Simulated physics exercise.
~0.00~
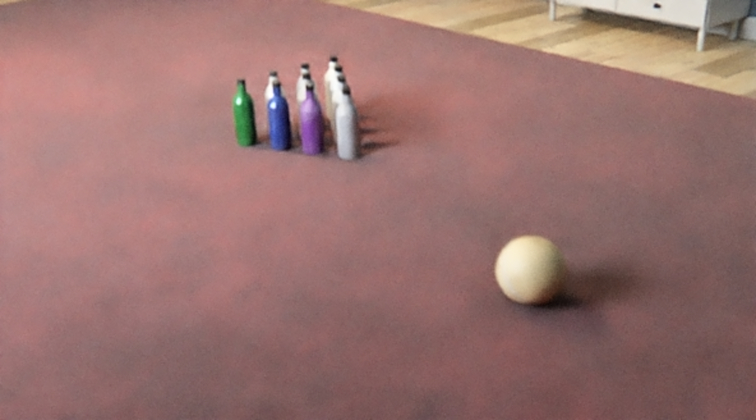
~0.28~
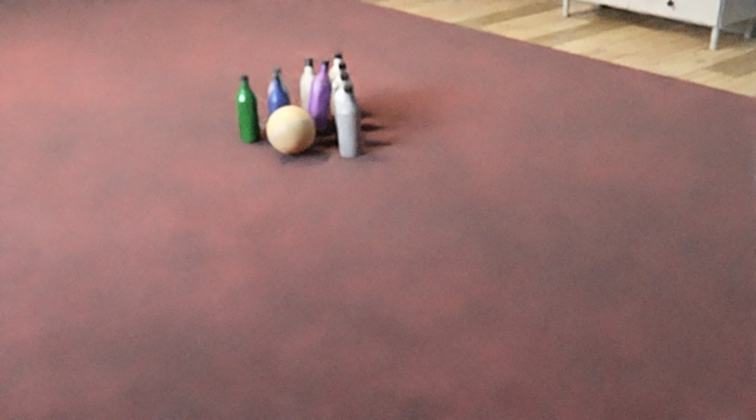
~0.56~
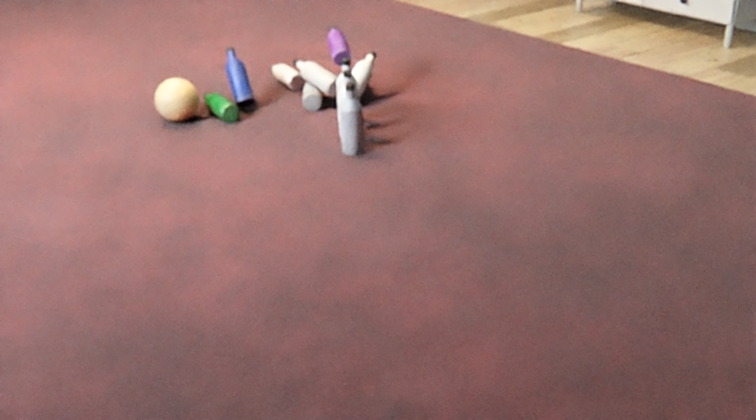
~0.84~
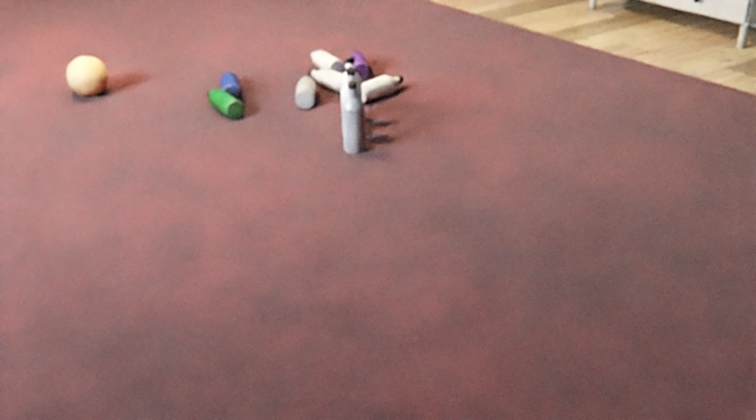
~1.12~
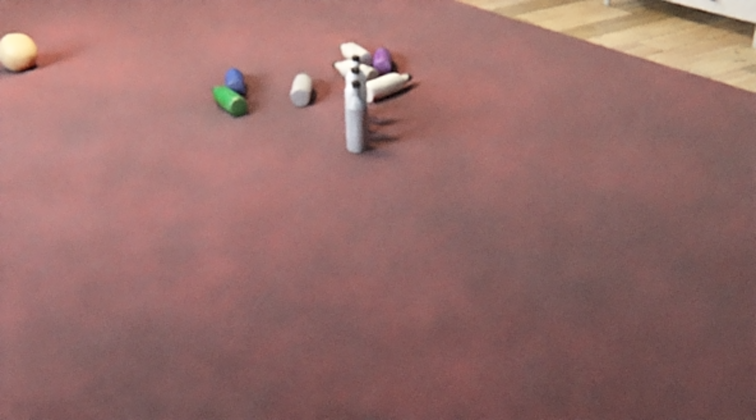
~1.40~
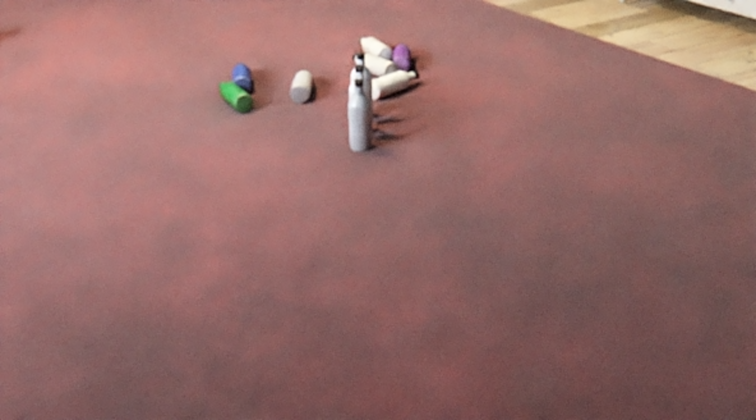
Pale ball rolling into a cluster of standing bottles, toppling most, including green, blue and purple, then rolling out of view left.
